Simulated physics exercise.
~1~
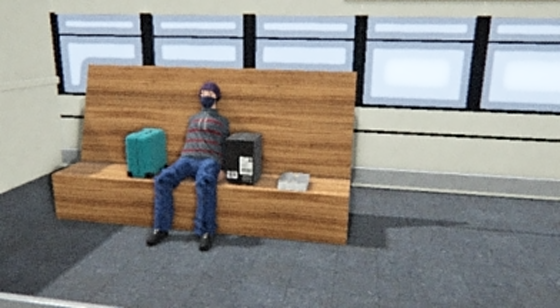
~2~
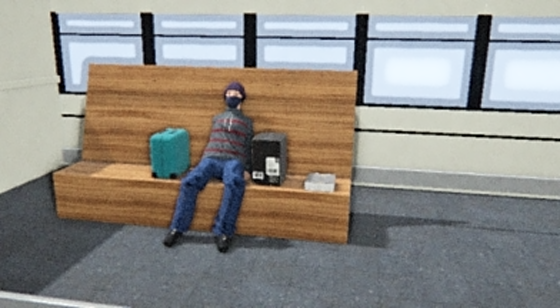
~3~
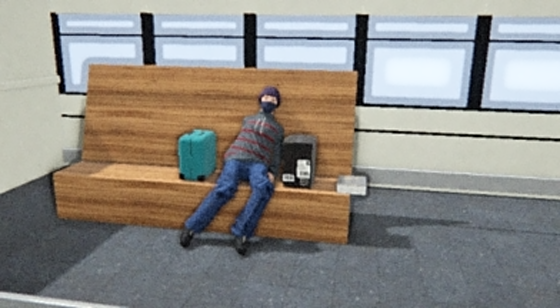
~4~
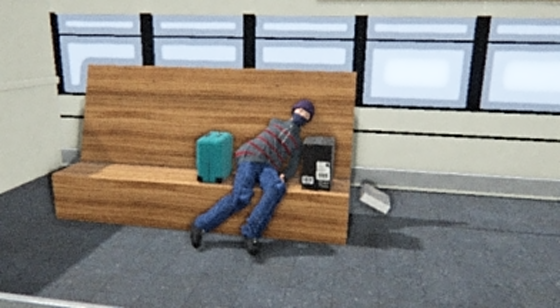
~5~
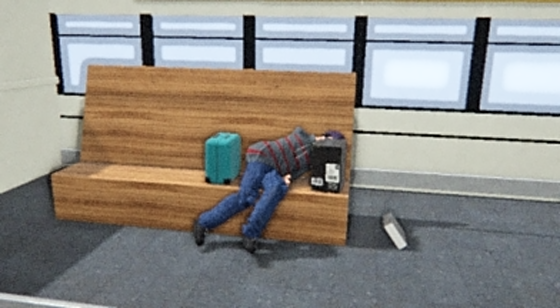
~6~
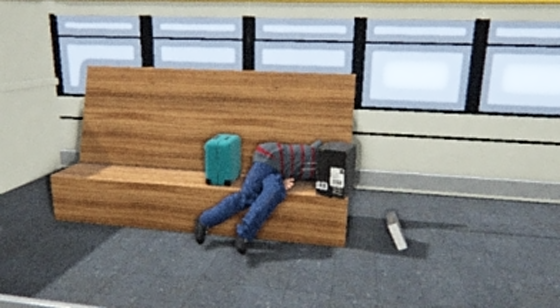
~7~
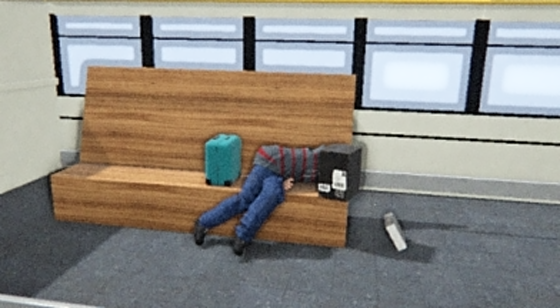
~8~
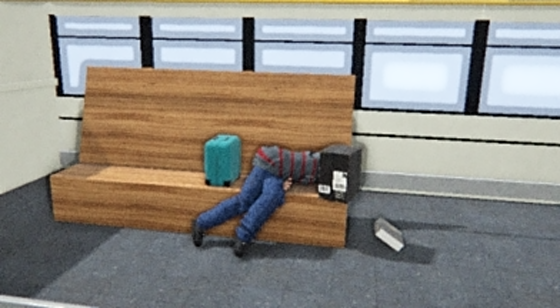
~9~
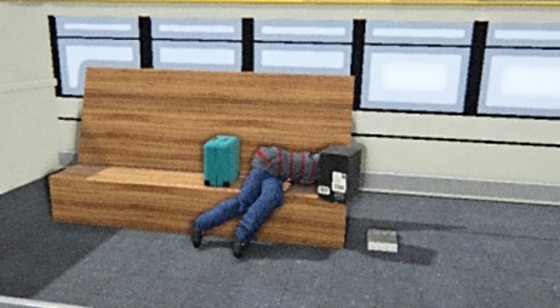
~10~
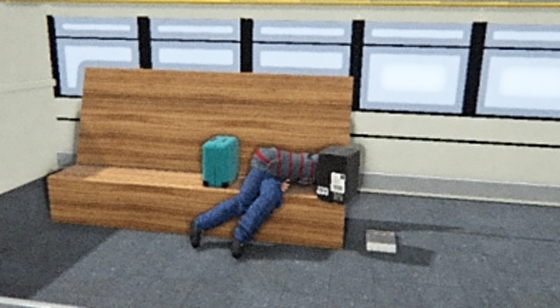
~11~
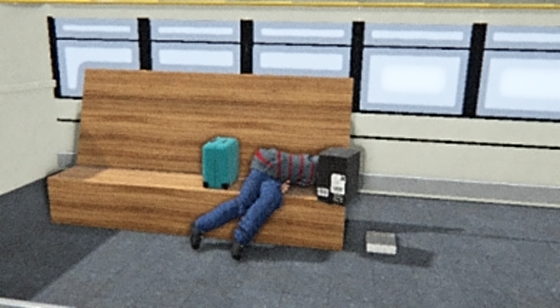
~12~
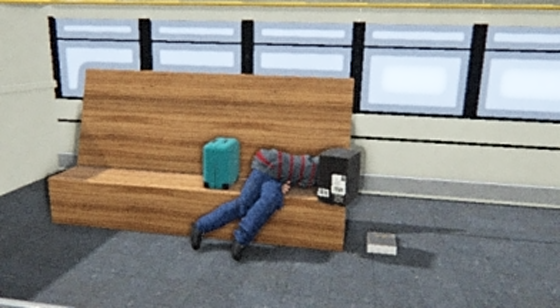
Person on wooden bench sliding right with teal case and black pack, slumping sideways as a grey folder drops to the floor.
